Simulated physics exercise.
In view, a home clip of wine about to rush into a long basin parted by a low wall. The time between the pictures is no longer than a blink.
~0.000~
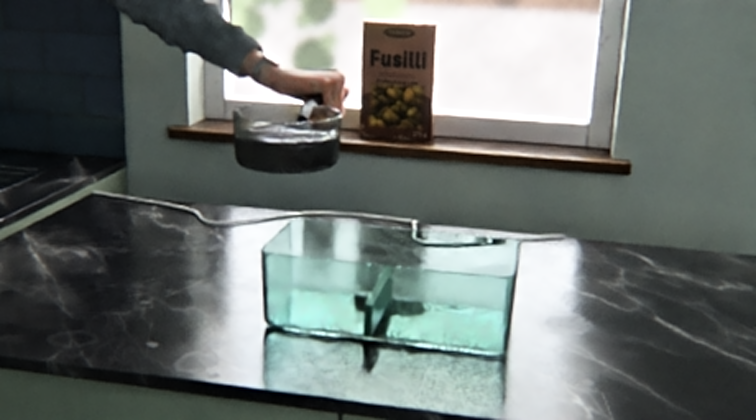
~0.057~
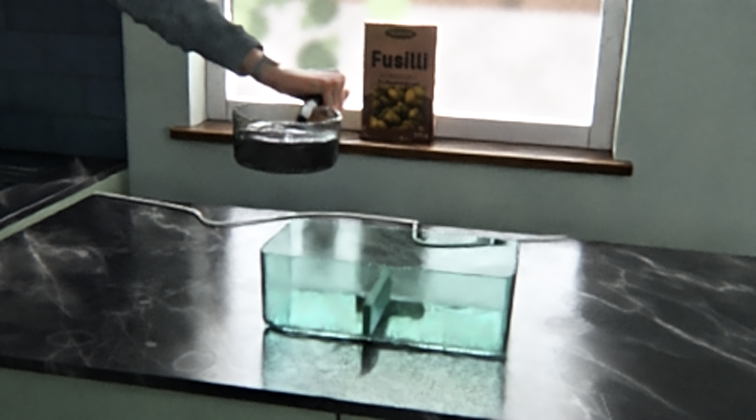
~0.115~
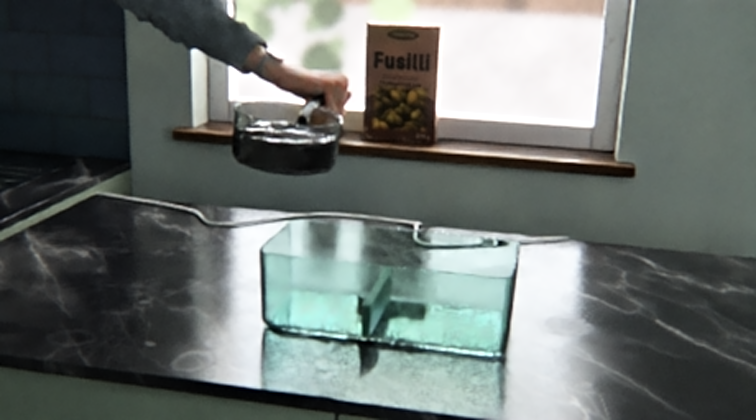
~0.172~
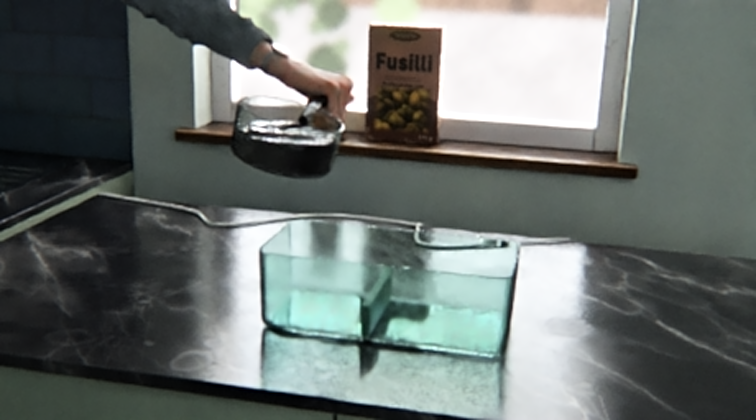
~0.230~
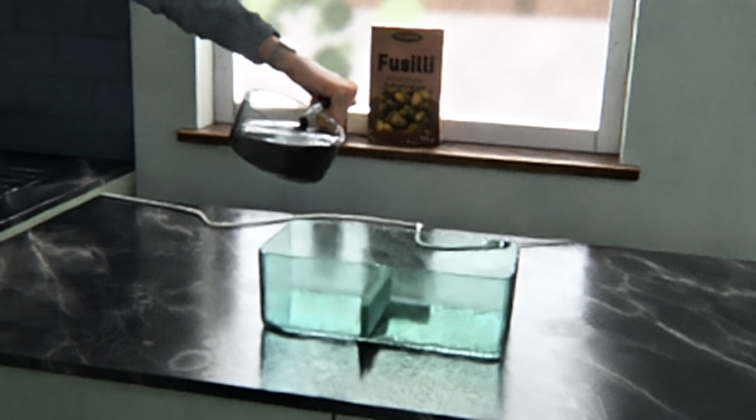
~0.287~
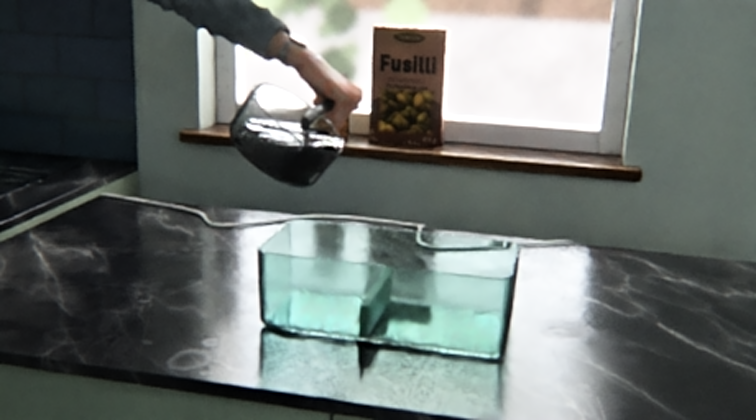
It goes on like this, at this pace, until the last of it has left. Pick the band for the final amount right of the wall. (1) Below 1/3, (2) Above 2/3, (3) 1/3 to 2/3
Below 1/3.
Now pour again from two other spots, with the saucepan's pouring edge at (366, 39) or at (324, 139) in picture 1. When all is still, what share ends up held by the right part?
Estimate, first then second: 70 per cent and 5 per cent.
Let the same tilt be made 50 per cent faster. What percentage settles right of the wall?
Roughly 10 percent.
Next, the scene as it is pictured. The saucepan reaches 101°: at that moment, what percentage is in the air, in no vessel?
Airborne fraction: Approx. 40 %.
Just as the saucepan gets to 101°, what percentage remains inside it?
Near 20 percent is still in there.
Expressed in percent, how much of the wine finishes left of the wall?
Share: Roughly 75 %.
A moment on, the saucepan is tipped right over and 20 per cent is still to pour, 29 is left of the wall and 12 right of it.
Next, the saucepan is tipped right over and 2 per cent is still to pour, 71 is left of the wall and 17 right of it.
Then the saucepan is tipped right over and 0 per cent is still to pour, 77 is left of the wall and 18 right of it.
Later the saucepan is tipped right over and 0 per cent is still to pour, 77 is left of the wall and 19 right of it.
In the end 77 per cent lies left of the wall, 19 right of it and 4 outside.
